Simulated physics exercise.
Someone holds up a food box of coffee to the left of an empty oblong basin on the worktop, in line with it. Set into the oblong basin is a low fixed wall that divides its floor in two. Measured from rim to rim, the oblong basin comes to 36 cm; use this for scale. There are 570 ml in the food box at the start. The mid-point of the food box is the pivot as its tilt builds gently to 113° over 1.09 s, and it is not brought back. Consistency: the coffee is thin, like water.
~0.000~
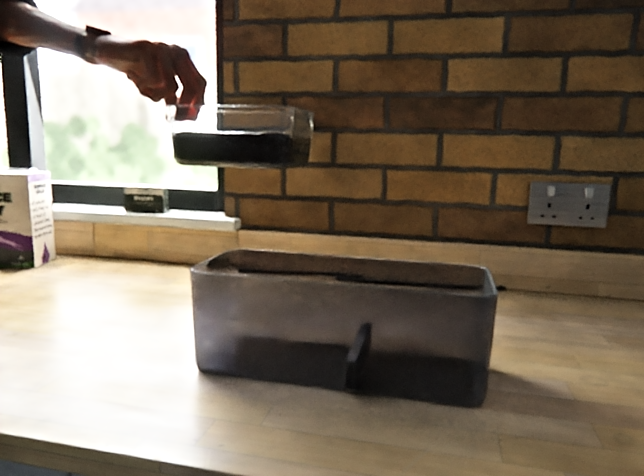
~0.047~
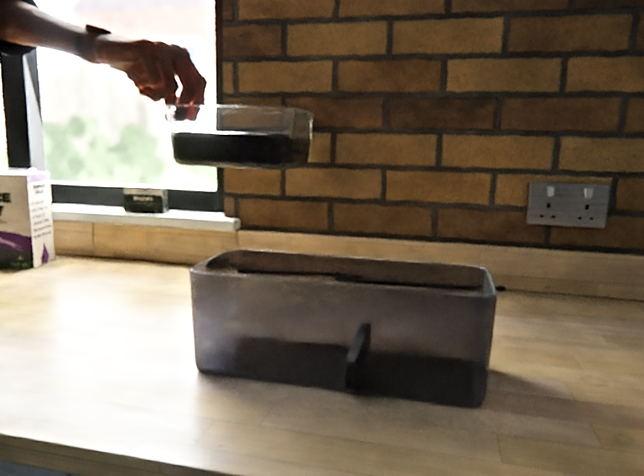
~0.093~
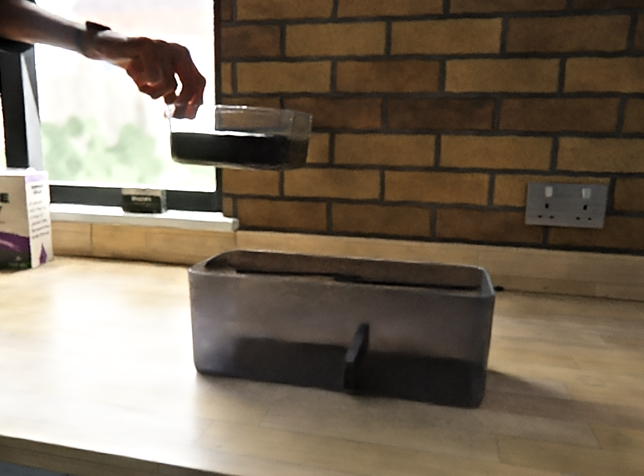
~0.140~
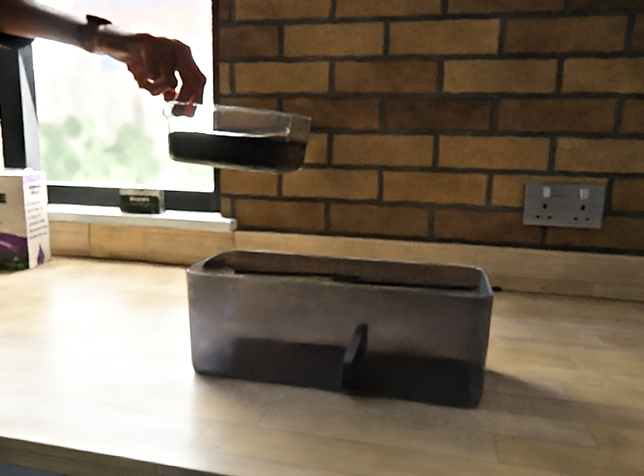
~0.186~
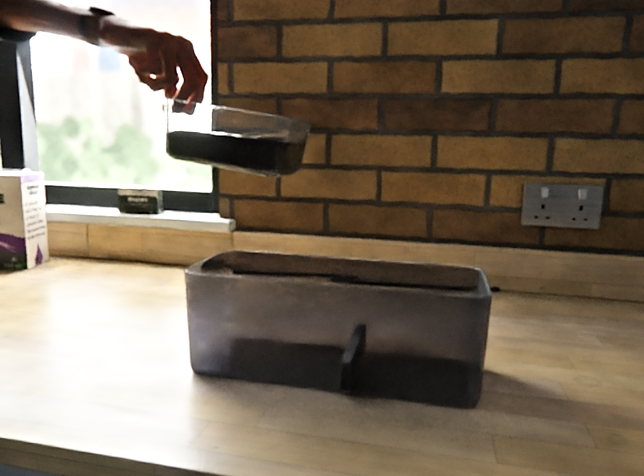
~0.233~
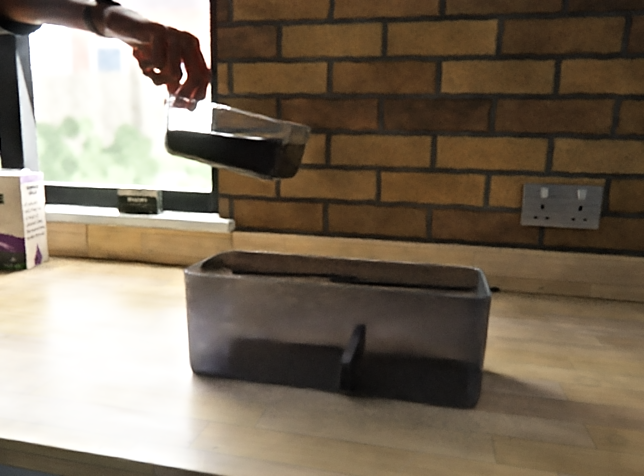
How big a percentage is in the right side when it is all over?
Roughly 23 per cent is in the right side.
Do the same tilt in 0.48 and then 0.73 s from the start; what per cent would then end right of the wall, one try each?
Around 15 per cent first, around 20 per cent next.
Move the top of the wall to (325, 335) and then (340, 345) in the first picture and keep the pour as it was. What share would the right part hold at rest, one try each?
I'd put it at about 65 per cent for the first and about 55 per cent for the second.
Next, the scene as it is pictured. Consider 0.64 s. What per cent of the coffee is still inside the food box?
Some 42 % of it is still there.
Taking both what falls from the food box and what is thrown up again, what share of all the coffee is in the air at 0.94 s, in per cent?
Something like 10 per cent is in the air then.
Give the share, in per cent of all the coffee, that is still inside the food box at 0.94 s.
Around 6 in a hundred.
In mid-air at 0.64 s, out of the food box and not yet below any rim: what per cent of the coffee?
Some 44 per cent.
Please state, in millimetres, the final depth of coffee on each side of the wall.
Final reading - left some 16 mm, right some 6 mm.
After 0.64 s the tilt is 72° and 42 per cent is still to pour, 13 is left of the wall and 0 right of it.
After 0.94 s the tilt is 108° and 6 per cent is still to pour, 63 is left of the wall and 21 right of it.
After 1.25 s the tilt is 113° and 0 per cent is still to pour, 76 is left of the wall and 23 right of it.
After 1.59 s the tilt is 113° and 0 per cent is still to pour, 76 is left of the wall and 23 right of it.
In the end 76 per cent lies left of the wall, 23 right of it and 1 outside.
